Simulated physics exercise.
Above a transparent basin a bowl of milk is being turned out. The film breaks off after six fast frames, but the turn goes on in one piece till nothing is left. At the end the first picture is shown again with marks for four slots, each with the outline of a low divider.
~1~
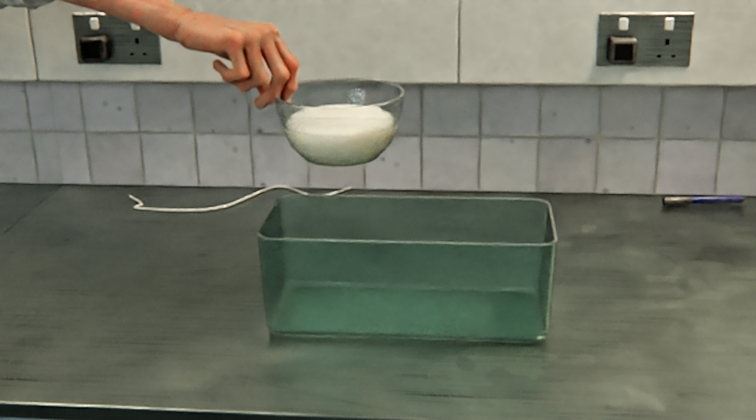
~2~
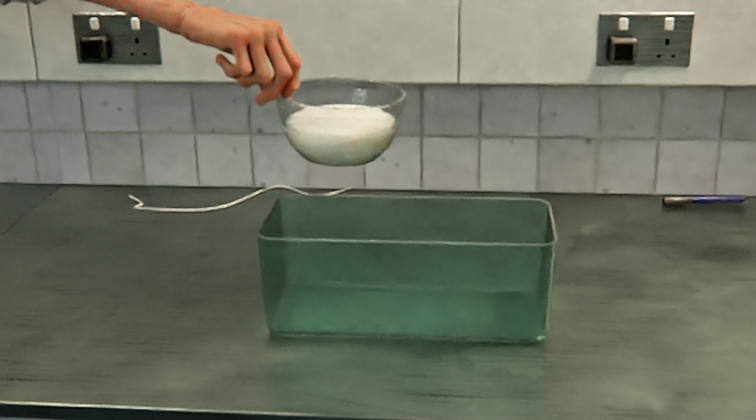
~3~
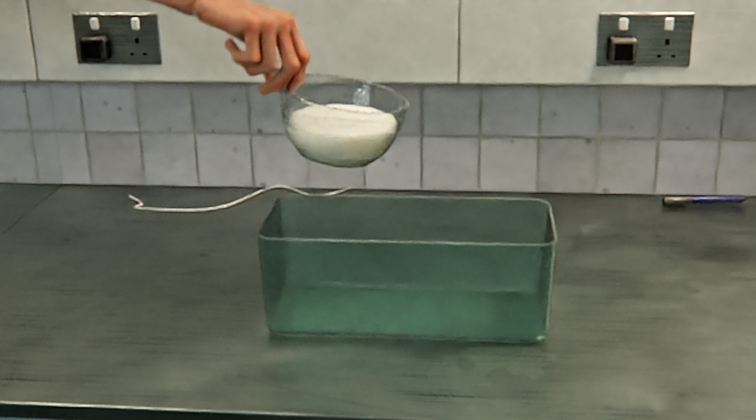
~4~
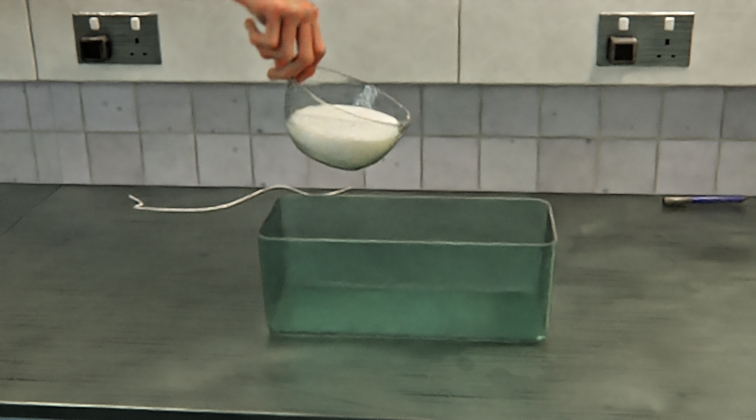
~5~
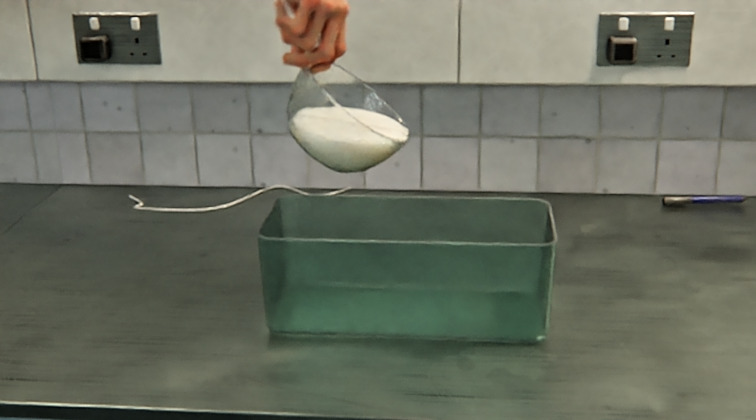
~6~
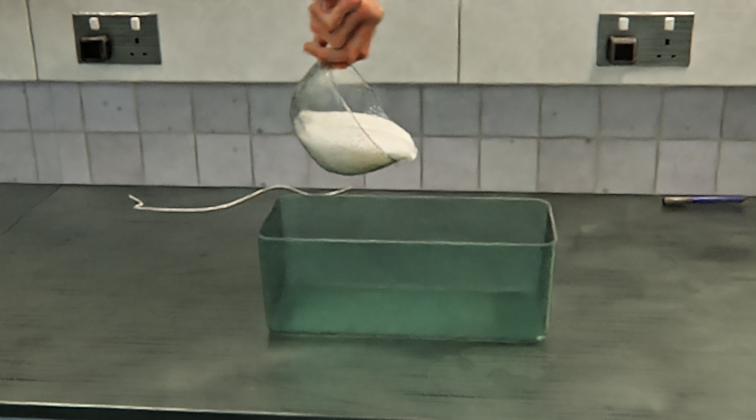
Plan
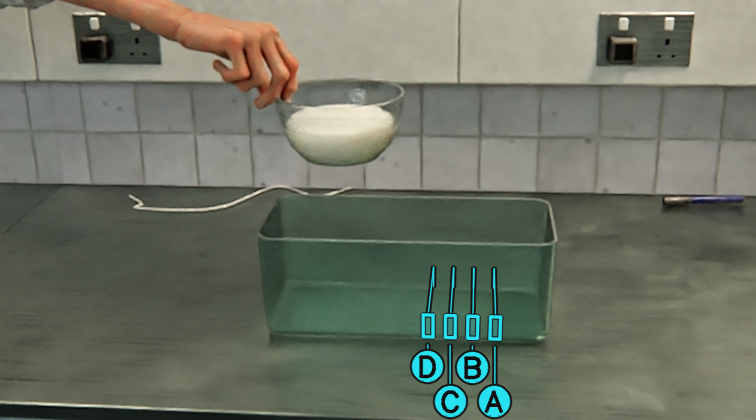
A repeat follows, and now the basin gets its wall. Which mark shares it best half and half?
The best place is D.
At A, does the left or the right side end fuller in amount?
The left side.
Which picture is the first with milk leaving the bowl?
In picture 6.
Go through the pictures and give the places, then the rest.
Upright, lip at (401, 92); basin from (267, 330) to (549, 339); nothing has left yet.
Tipped about 3°, lip at (403, 95); nothing has left yet.
Tipped about 11°, lip at (406, 104); nothing has left yet.
Tipped about 23°, lip at (409, 118); nothing has left yet.
Tipped about 39°, lip at (408, 136); nothing has left yet.
Tipped about 56°, lip at (401, 155); milk is over the lip, down to (410, 156).
On the marked copy, A at (494, 346); B at (472, 345); C at (450, 345); D at (427, 344).
With A, about 75 % ends left of the wall and 19 % right of it; 5 % is lost outside.
With B, about 75 % ends left of the wall and 21 % right of it; 4 % is lost outside.
With C, about 73 % ends left of the wall and 23 % right of it; 4 % is lost outside.
With D, about 53 % ends left of the wall and 46 % right of it.
